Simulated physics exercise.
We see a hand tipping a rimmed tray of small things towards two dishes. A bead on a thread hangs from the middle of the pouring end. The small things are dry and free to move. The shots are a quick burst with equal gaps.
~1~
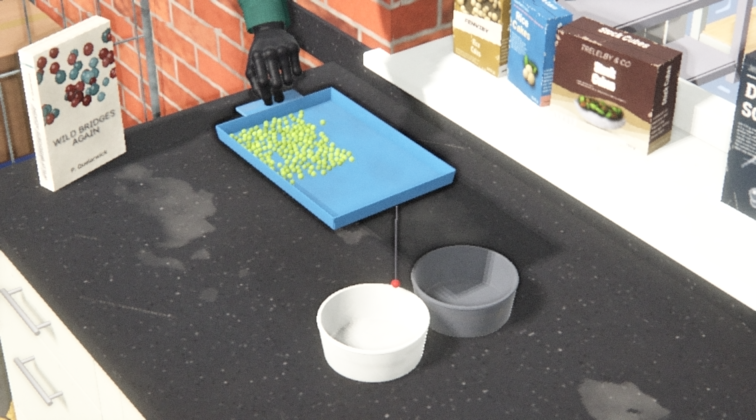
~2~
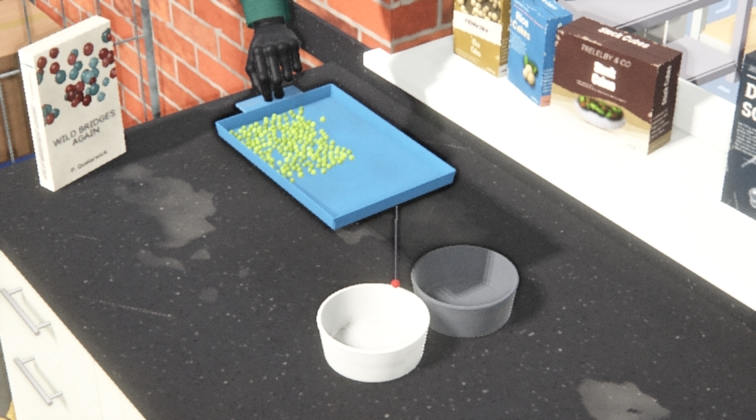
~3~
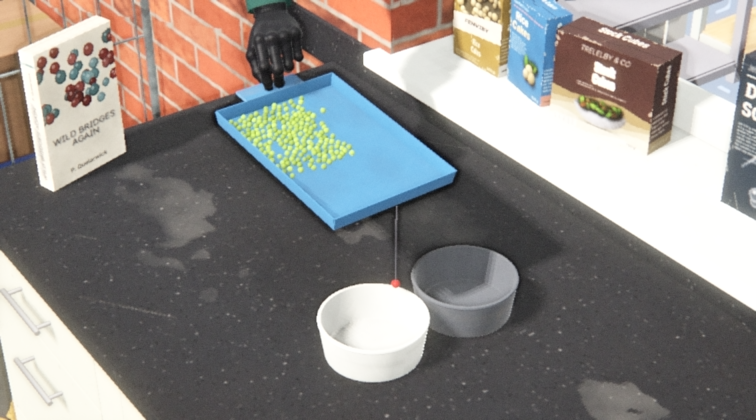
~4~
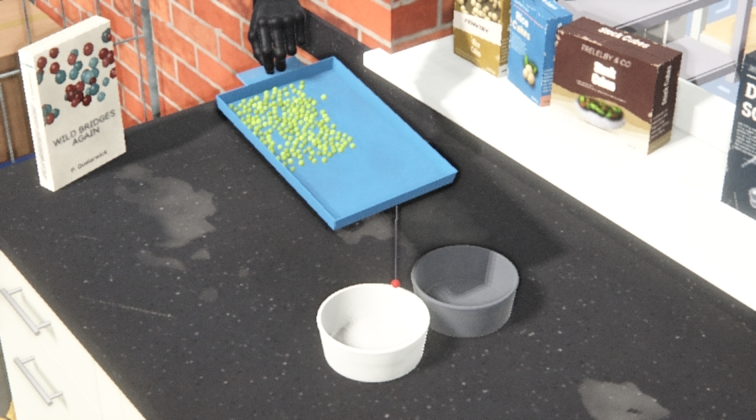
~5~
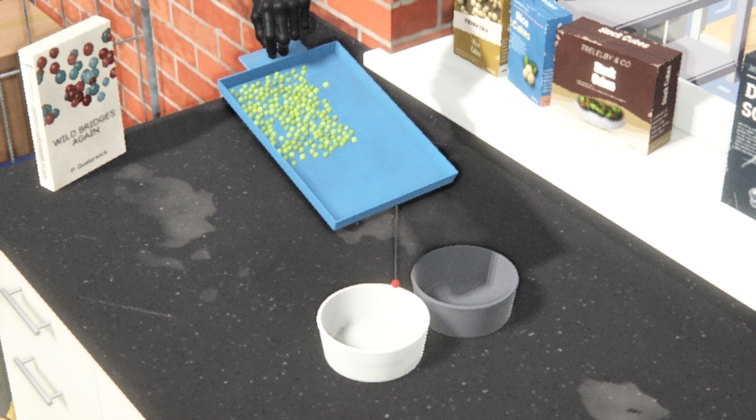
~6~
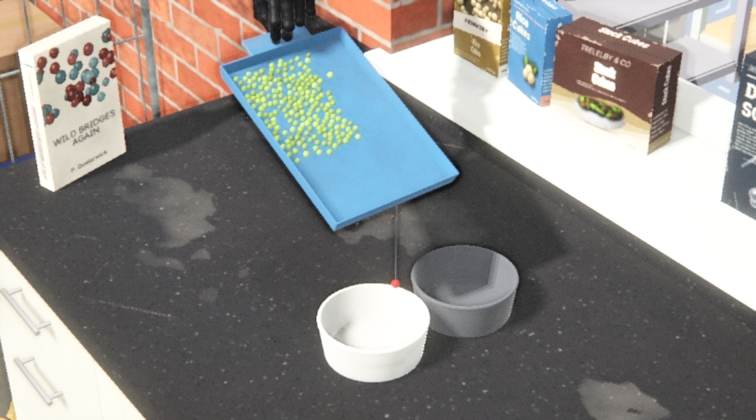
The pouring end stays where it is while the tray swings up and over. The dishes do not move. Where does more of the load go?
It favours the left dish.
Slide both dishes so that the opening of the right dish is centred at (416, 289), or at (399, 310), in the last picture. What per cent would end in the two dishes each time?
Roughly 50 per cent, and 60 per cent.
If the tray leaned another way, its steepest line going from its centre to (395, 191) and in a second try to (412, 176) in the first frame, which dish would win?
In turn: The right dish; the right one.
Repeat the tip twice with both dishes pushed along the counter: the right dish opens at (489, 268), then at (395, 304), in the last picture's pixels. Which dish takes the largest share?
In turn: The left-hand dish; the right one.
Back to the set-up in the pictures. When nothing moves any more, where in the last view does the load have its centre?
Near (393, 358).
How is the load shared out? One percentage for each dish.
For the left dish some 60 %, for the right dish some 10 %.
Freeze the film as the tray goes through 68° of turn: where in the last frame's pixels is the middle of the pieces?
Near (374, 216).
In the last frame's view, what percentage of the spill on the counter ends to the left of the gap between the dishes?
Roughly 30 in a hundred.
Soon, tray tipped steeply; about two thirds on the tray; about a third in the air.
A while on, tray tipped past a quarter turn; about a third on the tray; about a quarter in the left dish; a stray few in the right dish; about a quarter outside both; a small part in the air.
Towards the end, tray tipped past a quarter turn; about two thirds in the left dish; a small part in the right dish; about a third outside both.
Finally, tray tipped past a quarter turn; about two thirds in the left dish; a small part in the right dish; about a third outside both.
